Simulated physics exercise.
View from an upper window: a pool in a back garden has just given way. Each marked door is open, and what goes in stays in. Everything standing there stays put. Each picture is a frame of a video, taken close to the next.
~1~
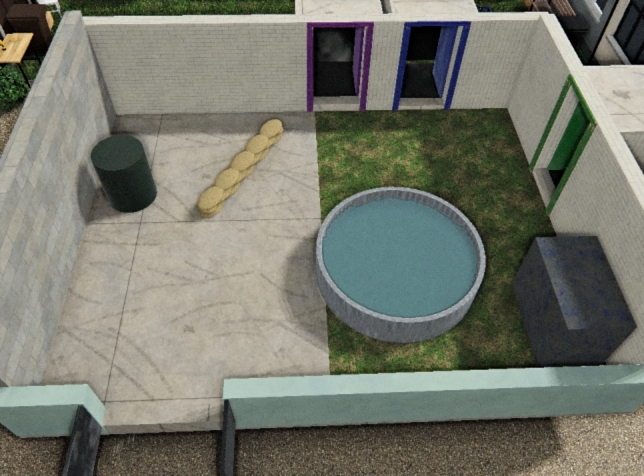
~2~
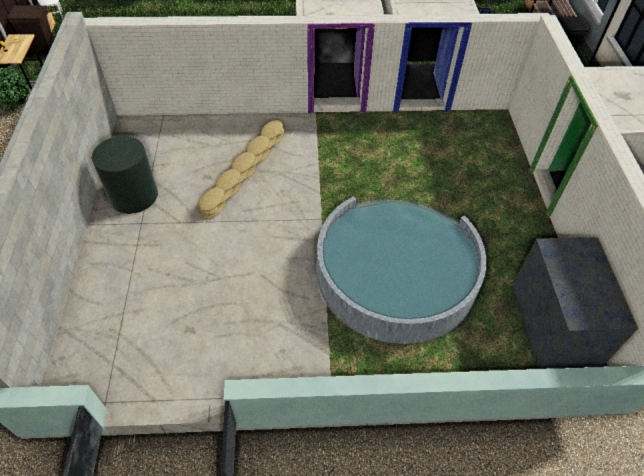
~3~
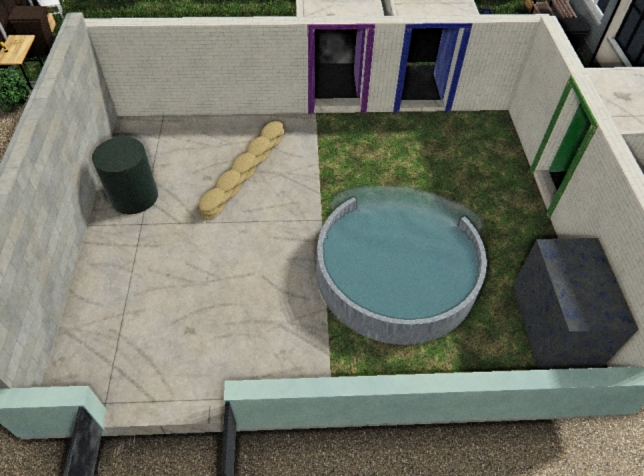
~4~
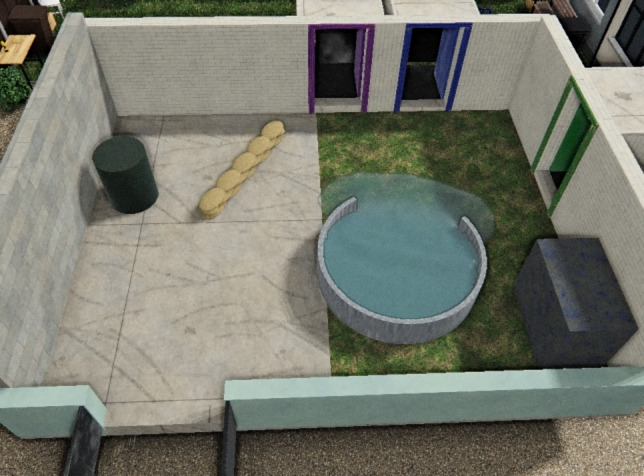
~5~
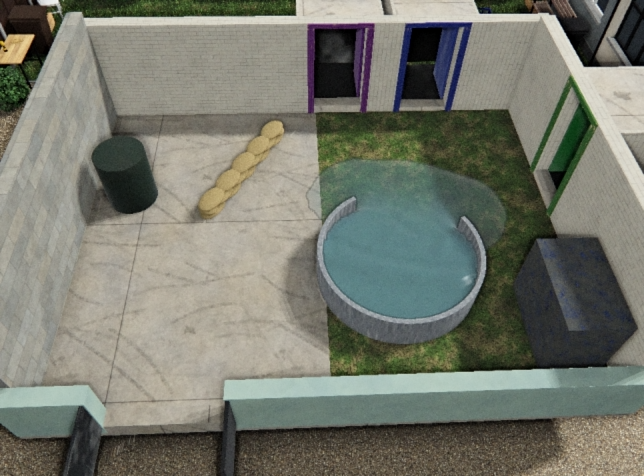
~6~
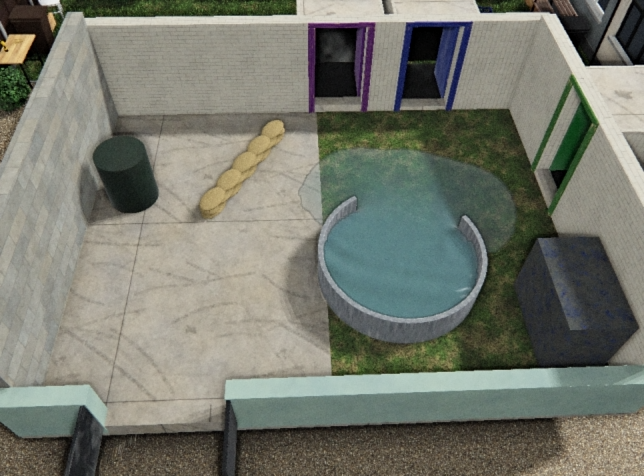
Water pours out through a gap that opens in the far side of a round grey pool in a walled garden, then spreads in a widening sheet across the grass behind it and onto the edge of the paving.
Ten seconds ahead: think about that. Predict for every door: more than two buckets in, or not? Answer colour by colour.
As I see it, most likely the purple door will not exceed two buckets. Most likely the green door will not exceed two buckets. Most likely the blue door will exceed two buckets.
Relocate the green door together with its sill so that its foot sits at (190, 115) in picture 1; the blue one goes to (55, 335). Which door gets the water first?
Looks like the one in purple.
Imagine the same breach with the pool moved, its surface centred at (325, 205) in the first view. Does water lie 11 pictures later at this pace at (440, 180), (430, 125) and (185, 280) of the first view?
Soaked, soaked, bone-dry.
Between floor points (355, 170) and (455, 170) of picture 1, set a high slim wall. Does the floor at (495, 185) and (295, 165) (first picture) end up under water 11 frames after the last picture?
Going in the order asked: Inundated, inundated.
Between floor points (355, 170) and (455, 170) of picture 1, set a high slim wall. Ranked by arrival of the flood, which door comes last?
I'd go with the one in blue.
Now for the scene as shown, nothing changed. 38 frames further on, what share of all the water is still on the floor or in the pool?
My figure: Some 96 per cent.
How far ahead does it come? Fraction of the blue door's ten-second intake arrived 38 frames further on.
Close to 100 %.
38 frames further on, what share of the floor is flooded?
60 %.
A moment on, water covers 25 % of the floor; the purple door not reached, the green door wet at the sill, nothing in, the blue door not reached.
Next, water covers 35 % of the floor; the purple door wet at the sill, nothing in, the green door wet at the sill, nothing in, the blue door under two buckets in.
Then, water covers 40 % of the floor; the purple door under two buckets in, the green door wet at the sill, nothing in, the blue door over two buckets in.
Later, water covers 60 % of the floor; the purple door under two buckets in, the green door under two buckets in, the blue door far over two buckets in.
In the end, water covers 95 % of the floor; the purple door under two buckets in, the green door under two buckets in, the blue door far over two buckets in.
